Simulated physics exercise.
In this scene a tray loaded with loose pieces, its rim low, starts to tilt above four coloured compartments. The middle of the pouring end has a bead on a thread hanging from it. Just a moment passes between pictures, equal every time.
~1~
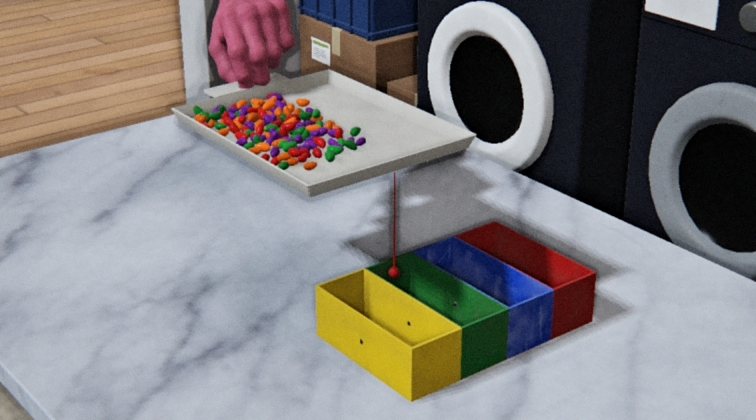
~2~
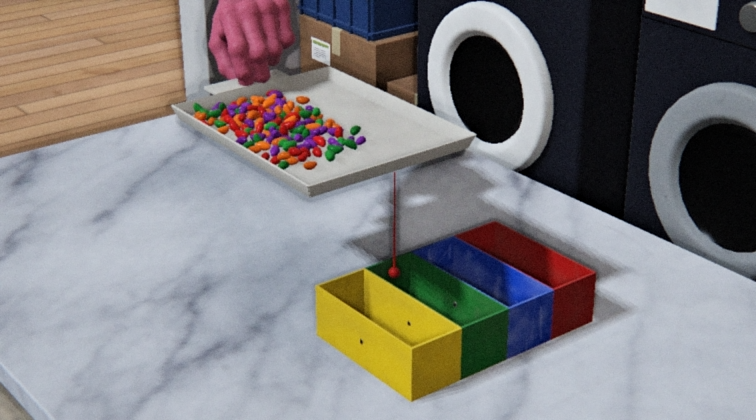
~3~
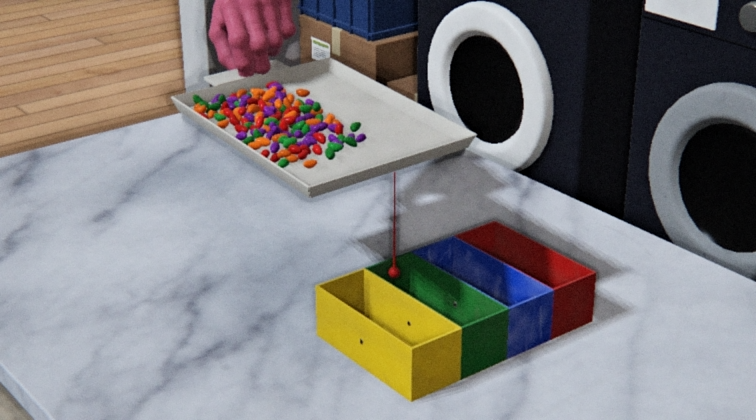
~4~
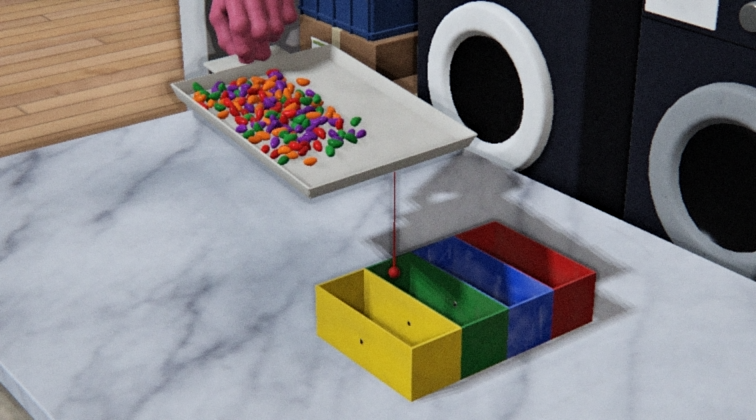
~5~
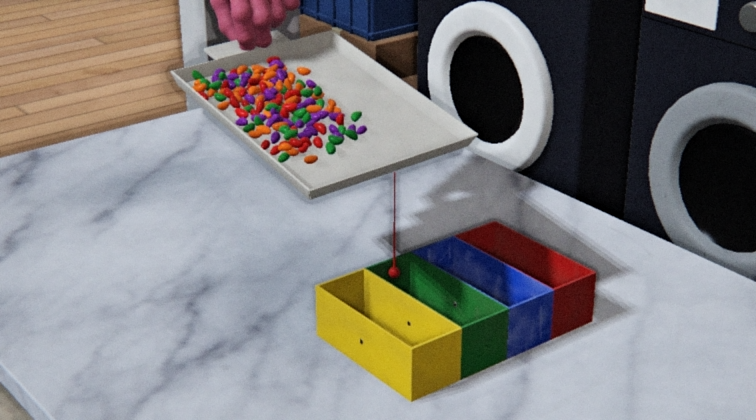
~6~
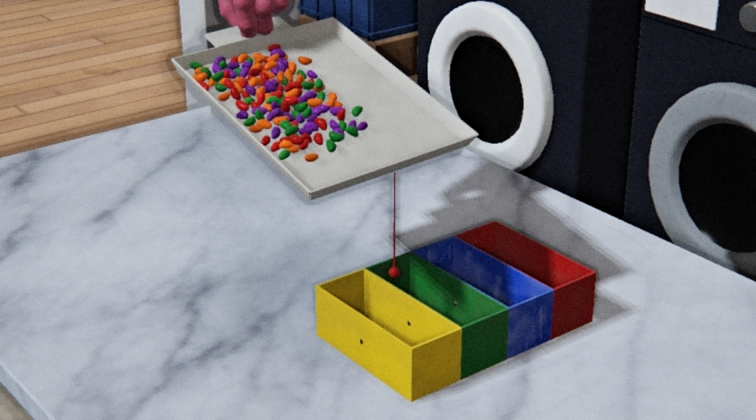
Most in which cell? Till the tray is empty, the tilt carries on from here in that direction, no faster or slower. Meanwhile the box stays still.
Yellow cell.
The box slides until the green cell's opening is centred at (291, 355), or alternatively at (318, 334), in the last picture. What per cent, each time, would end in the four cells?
80 %, 90 %.
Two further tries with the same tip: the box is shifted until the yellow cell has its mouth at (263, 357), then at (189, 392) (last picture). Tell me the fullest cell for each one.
So the first one goes to that blue cell and the second to the red one.
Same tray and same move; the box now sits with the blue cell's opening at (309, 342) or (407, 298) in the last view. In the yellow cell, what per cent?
Close to 0 in a hundred first, close to 20 in a hundred second.
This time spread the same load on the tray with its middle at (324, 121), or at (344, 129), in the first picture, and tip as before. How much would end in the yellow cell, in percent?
The first gives 30 %, the second 30 %.
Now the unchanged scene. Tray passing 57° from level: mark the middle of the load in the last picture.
Load centre: Approx. (356, 161).
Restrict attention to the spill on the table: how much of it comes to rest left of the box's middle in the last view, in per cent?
I'd put it at around 100 per cent.
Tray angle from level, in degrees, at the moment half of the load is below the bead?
Roughly 85 degrees at that moment.
Shortly afterwards, tray tipped steeply; the bulk on the tray; a little falling or outside the box.
Next, tray tipped right over; near a quarter on the tray; near a quarter in the yellow cell; a little in the green cell; only a few in the blue cell; near half falling or outside the box.
Some moments later, tray tipped past a quarter turn; near a third in the yellow cell; near a quarter in the green cell; only a few in the blue cell; near half falling or outside the box.
In the end, tray tipped past a quarter turn; near a third in the yellow cell; near a quarter in the green cell; only a few in the blue cell; none at all in the red cell; near half outside the box.
